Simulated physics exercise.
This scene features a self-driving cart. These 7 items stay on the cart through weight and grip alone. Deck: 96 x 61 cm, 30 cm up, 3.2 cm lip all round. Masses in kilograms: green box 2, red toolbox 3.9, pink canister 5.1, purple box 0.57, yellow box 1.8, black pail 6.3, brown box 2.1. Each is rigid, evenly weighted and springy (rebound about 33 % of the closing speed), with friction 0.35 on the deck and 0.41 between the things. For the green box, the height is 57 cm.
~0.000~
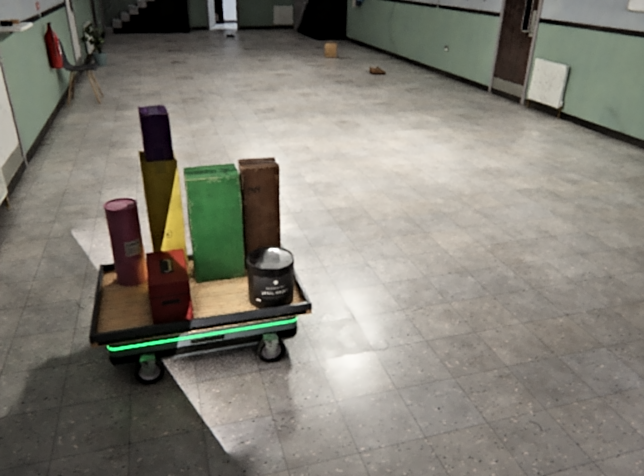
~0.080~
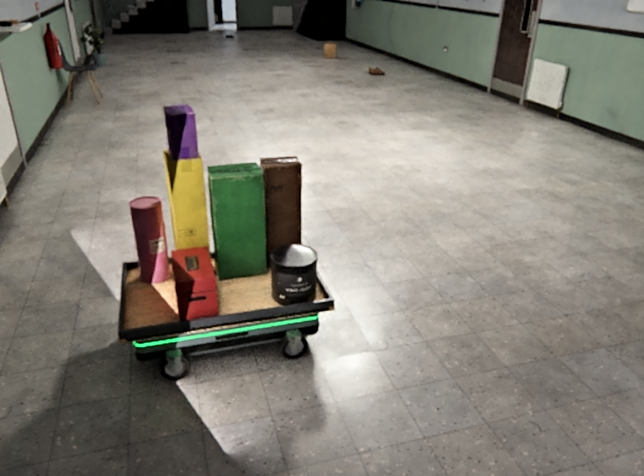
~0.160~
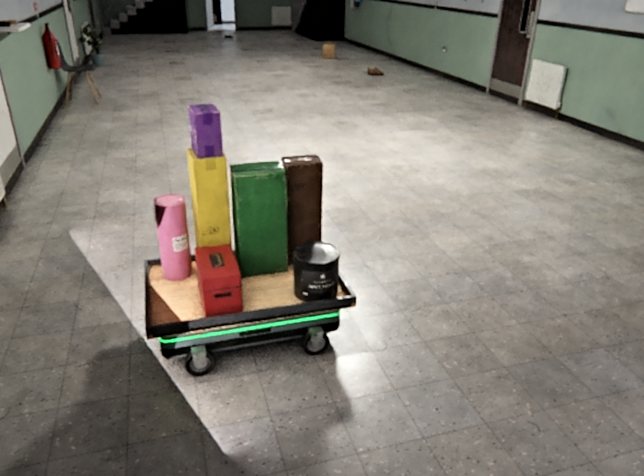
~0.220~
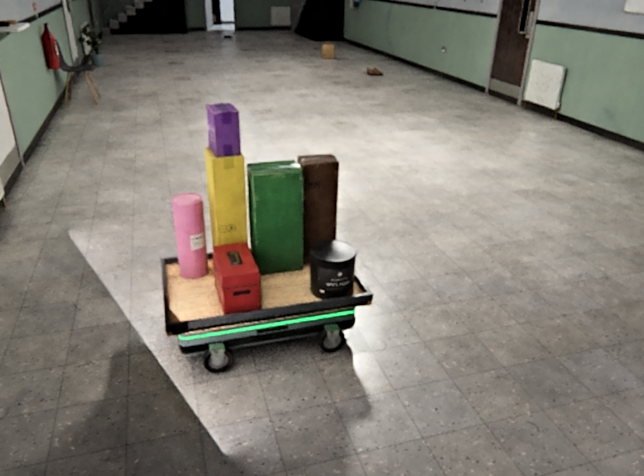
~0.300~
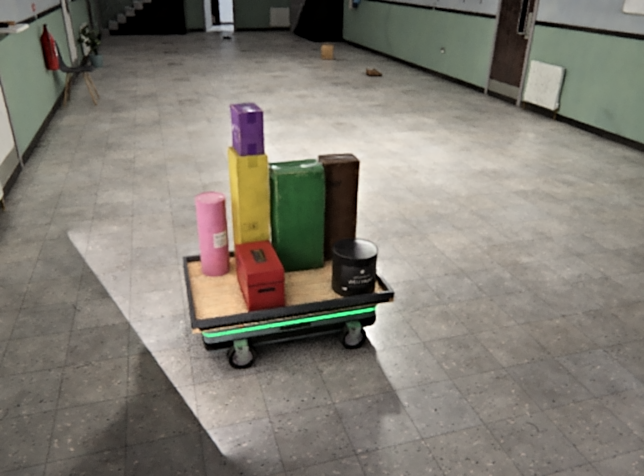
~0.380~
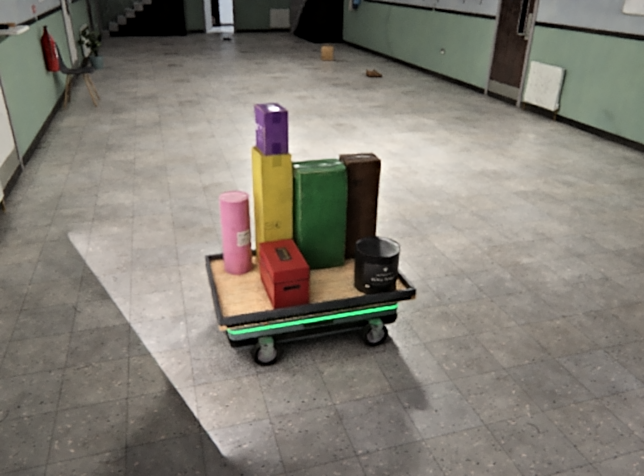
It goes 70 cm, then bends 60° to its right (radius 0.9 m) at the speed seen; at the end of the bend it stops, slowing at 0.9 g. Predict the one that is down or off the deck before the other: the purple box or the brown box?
Before the other: The second.
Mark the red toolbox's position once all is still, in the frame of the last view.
Close to pixel (602, 346) in the final view.
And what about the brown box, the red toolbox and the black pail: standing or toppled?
Well, the brown box tumbles down, the red toolbox holds steady, and the black pail holds steady.
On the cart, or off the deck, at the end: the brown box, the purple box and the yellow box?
When everything stops, the brown box is out of bounds, the purple box is out of bounds, and the yellow box is out of bounds.
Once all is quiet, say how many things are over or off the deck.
The answer is 4.
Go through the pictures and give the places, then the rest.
In the first picture, 0 cm covered; purple box (156, 133); brown box (260, 214).
In the second picture, 12 cm covered; pink canister (151, 241); yellow box (189, 216).
In the third picture, 24 cm covered; black pail (316, 272); green box (259, 220).
In the fourth picture, 33 cm covered; red toolbox (236, 278); pink canister (191, 236).
In the fifth picture, 45 cm covered; yellow box (250, 210); black pail (354, 268).
In the sixth picture, 57 cm covered; purple box (271, 129); brown box (358, 207).
By 0.98 s, 147 cm covered, turned 40°; purple box and brown box now off the deck; black pail 21 cm from its spot; yellow box tilted 11°.
By 1.38 s, 204 cm covered, turned 60°; green box and yellow box now off the deck; black pail 23 cm from its spot; pink canister 2 cm from its spot.
By 1.88 s, 207 cm covered, turned 60°, stopped; black pail 23 cm from its spot; red toolbox 20 cm from its spot; pink canister 20 cm from its spot.
When it is over (2.4 s), off the deck, green box, purple box, yellow box and brown box; not toppled but over 10 cm from the start, red toolbox, pink canister and black pail. End places, in pixels of the last picture, brown box near (627, 319). Purple box went at 0.96 s; brown box went at 0.76 s.
